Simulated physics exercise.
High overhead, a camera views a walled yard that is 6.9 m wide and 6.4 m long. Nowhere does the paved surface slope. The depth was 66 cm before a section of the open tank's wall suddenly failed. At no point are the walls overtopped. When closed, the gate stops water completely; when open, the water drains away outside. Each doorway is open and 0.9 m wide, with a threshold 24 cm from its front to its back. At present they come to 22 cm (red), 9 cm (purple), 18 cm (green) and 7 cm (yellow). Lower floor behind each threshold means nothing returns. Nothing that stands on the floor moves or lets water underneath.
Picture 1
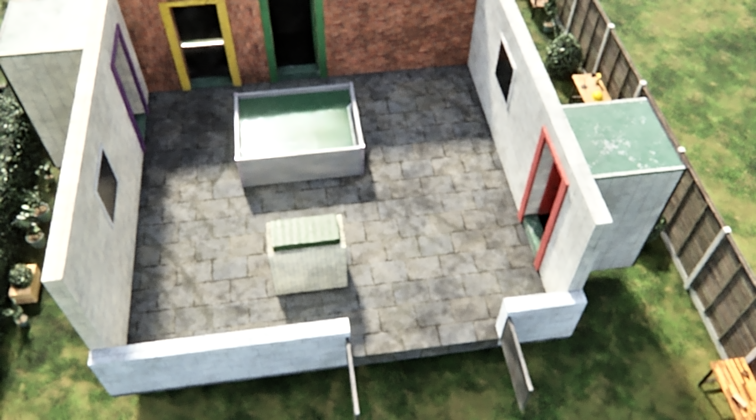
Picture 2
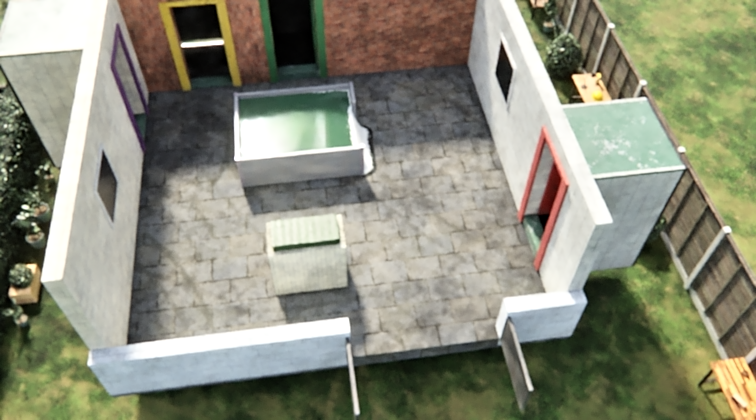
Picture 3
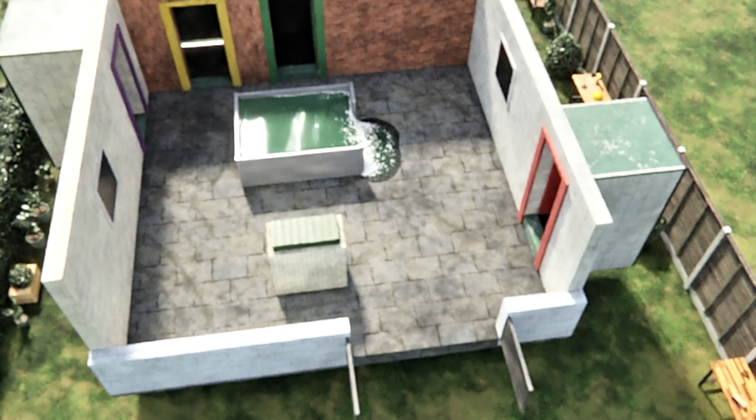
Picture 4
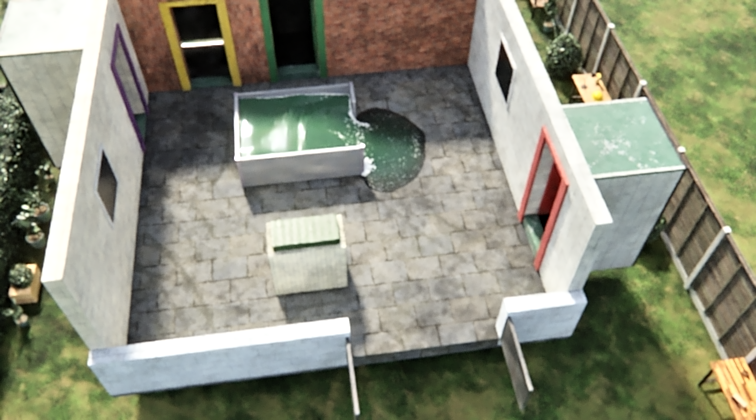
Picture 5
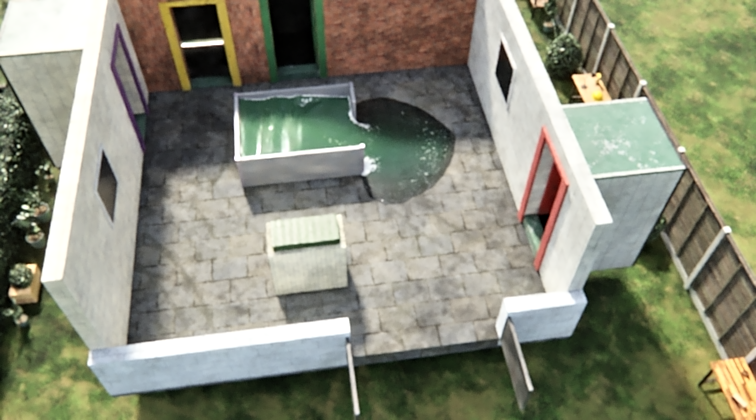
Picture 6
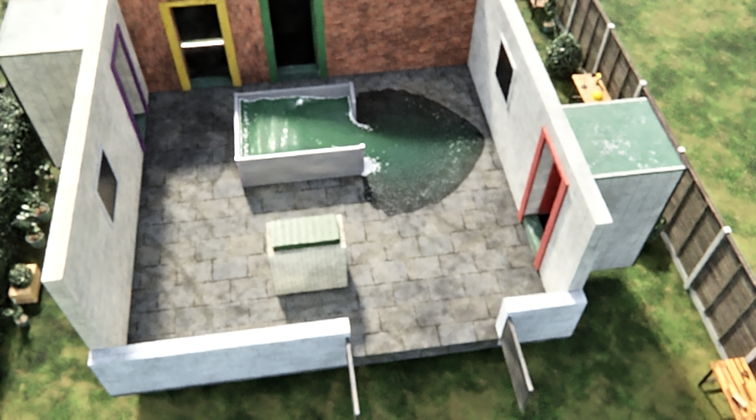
At first, green water sits still in an open, pale-walled tank inside a paved yard seen from above. Water then bursts through the tank's right side, foaming onto the paving, and spreads rightward in a widening dark, rounded sheet, while the level in the tank drops slightly.
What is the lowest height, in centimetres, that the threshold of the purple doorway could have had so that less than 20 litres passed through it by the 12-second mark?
About 6.5 cm.
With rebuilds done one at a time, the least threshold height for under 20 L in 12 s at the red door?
At red, roughly 9.0 cm.
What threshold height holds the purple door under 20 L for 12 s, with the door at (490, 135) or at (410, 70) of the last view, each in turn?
26 and 9.5 cm.
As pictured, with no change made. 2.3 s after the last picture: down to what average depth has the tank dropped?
I'd put it near 25 cm.
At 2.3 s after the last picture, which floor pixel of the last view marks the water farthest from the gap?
Pixel: About (552, 317).
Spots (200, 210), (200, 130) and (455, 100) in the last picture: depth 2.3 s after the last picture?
Taking the spots in order: About 0, 0 and 17 centimetres.
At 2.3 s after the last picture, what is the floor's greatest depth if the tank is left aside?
Max depth: Around 32 cm.
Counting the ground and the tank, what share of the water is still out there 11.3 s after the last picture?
What remains is some 78 per cent of the water.
Then, 0.7 s after the last picture water covers 25 % of the floor, deepest (33 cm) near (368, 156); it has not reached the purple door.
Then, 2.3 s after the last picture water covers 35 % of the floor, deepest (32 cm) near (552, 317); it has not reached the purple door.
Then, 11.3 s after the last picture water covers 100 % of the floor, deepest (8 cm) near (261, 268); 6 cm at the purple door, 3 litres in over its 9 cm threshold.
At the purple door as built, the water peaked near 10 cm, 6.1 s after the last picture.
With a threshold of 6 cm, 27 litres would have come in within the 12 s; with 7 cm, 15 litres. So under 20 litres takes about 6.5 cm.
